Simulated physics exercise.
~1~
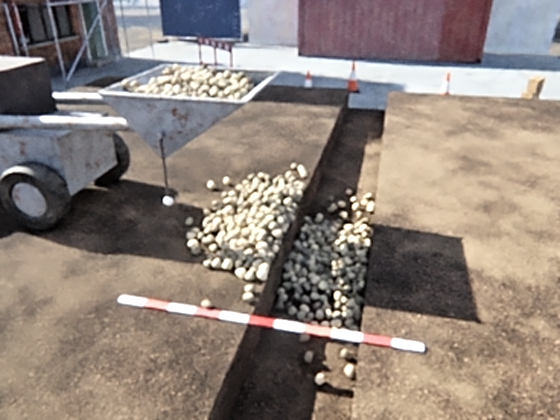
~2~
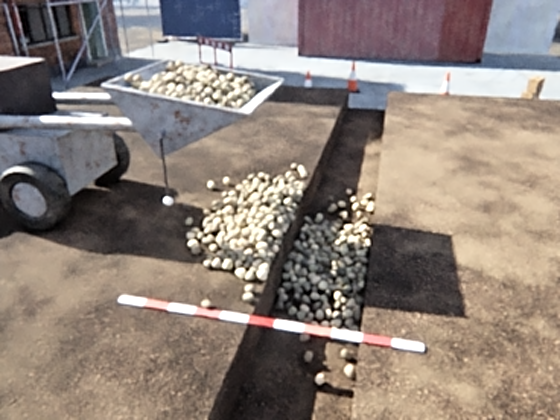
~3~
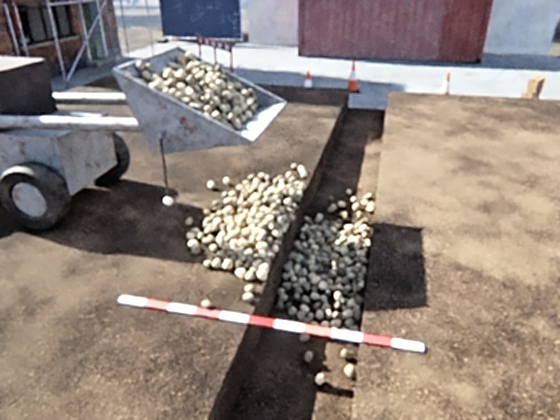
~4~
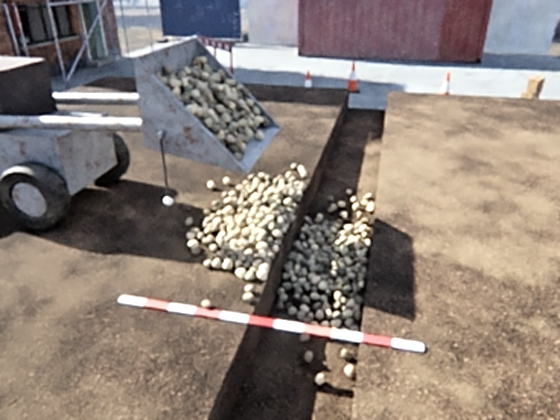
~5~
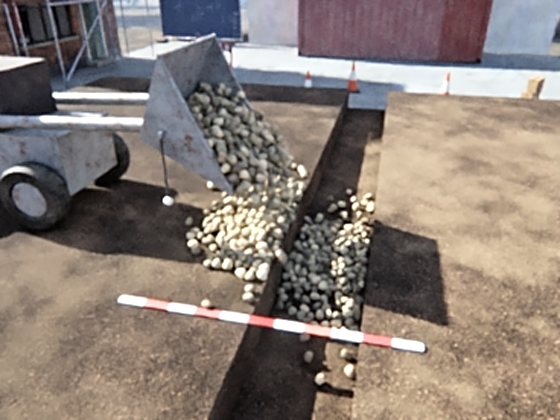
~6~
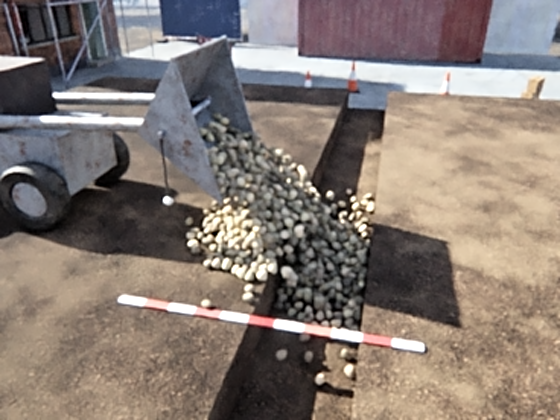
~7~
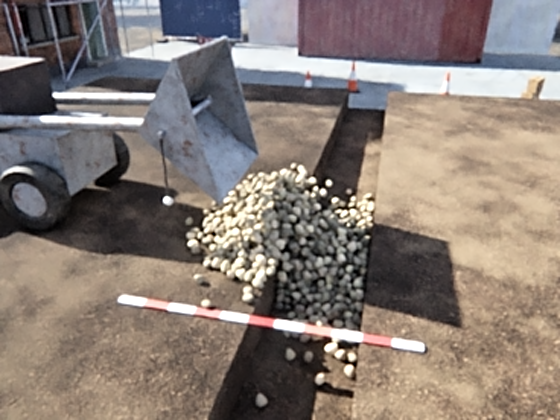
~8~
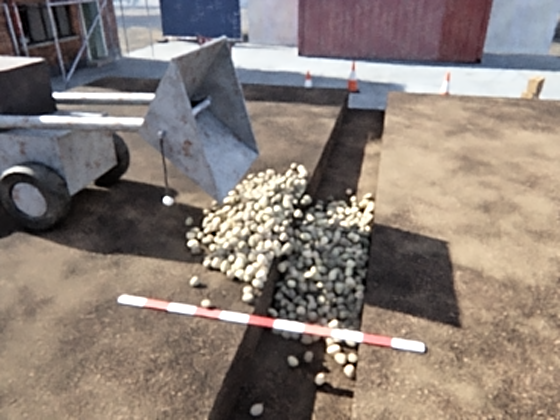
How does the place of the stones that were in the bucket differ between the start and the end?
At the start they sat up in the bucket at the upper left. By the end they had moved down and to the right, lying with the older stones on the ground beside the trench and inside it.
In a sunny yard, a loader's metal bucket full of pale, rounded stones tipped down to the right and poured them over the old heap and into the trench, where more slid in until the bucket hung empty above the larger pile.
